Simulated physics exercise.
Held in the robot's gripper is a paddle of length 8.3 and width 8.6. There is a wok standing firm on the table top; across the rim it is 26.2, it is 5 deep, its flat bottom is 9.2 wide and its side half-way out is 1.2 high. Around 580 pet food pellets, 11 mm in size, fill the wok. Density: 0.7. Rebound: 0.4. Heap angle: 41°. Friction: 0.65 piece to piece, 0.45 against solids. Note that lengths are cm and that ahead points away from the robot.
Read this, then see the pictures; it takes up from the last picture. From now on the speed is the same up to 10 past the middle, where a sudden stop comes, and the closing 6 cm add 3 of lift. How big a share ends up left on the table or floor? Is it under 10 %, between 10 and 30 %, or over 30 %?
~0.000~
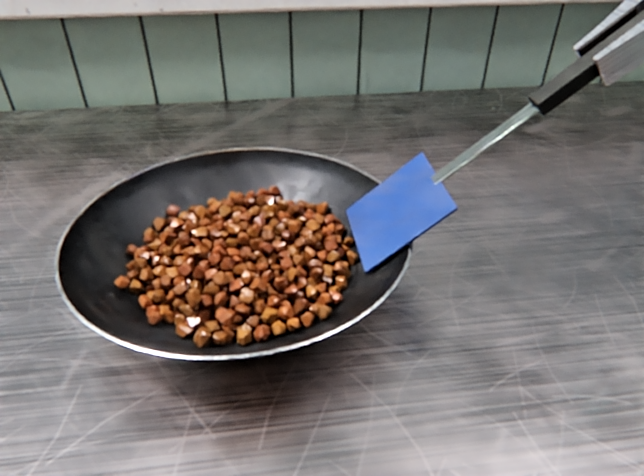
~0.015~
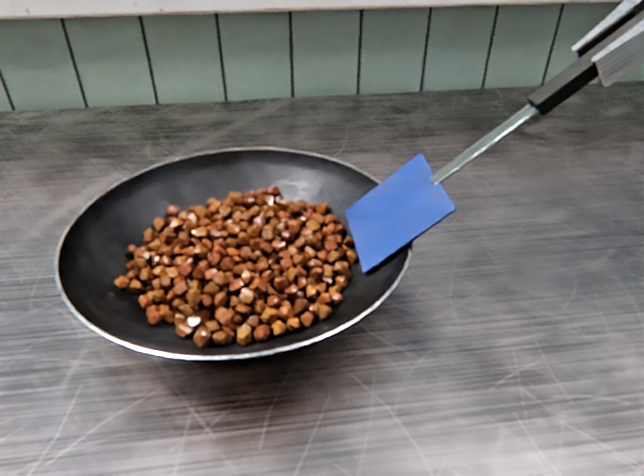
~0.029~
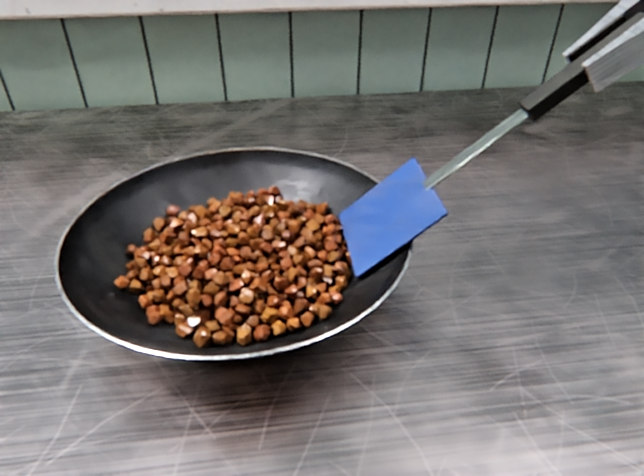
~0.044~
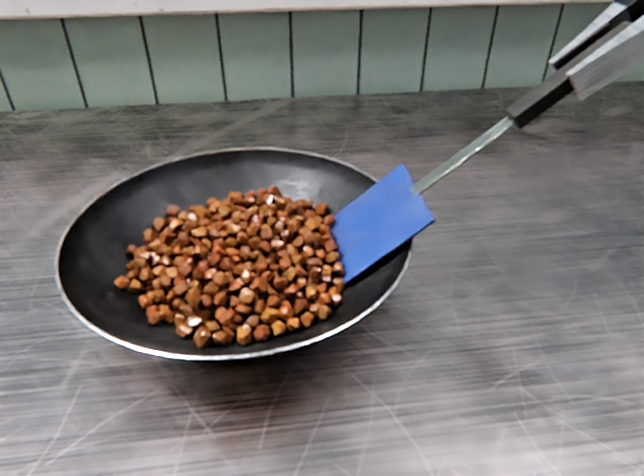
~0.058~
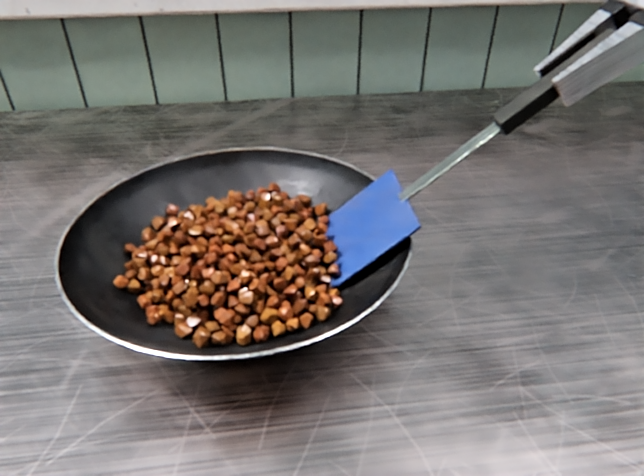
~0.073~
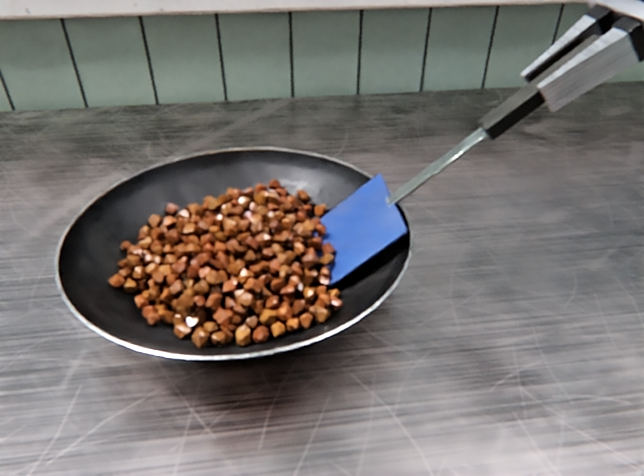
It is over 30 %.
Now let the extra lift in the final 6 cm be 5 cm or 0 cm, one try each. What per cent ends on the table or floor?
I'd say close to 35 percent for the first and close to 45 percent for the second.
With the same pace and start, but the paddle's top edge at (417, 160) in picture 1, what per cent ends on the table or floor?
Spill: Approx. 50 per cent.
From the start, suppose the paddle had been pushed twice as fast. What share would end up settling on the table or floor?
Roughly 55 per cent, I'd say.
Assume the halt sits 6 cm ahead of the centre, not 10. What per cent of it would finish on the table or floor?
Then around 10 per cent.
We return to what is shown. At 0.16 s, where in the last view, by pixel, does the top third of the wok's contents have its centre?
Centre estimated at around (172, 239).
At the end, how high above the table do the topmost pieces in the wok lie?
Some 5.5 cm above the table.
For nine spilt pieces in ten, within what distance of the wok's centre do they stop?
Around 30 centimetres from the centre.
After 0.16 s, sloping 40°, highest piece 6 above the table; 582 in the wok.
After 0.25 s, sloping 40°, highest piece 9 above the table; 564 in the wok, 18 on the blade or in flight.
After 0.49 s, sloping 40°, highest piece 6 above the table; 330 in the wok, 225 on the table or floor, 27 on the blade or in flight.
After 1.54 s, sloping 40°, highest piece 6 above the table; 330 in the wok, 252 on the table or floor.
In the end, 330 in the wok, 252 on the table or floor. That is 43 % on the table or floor.
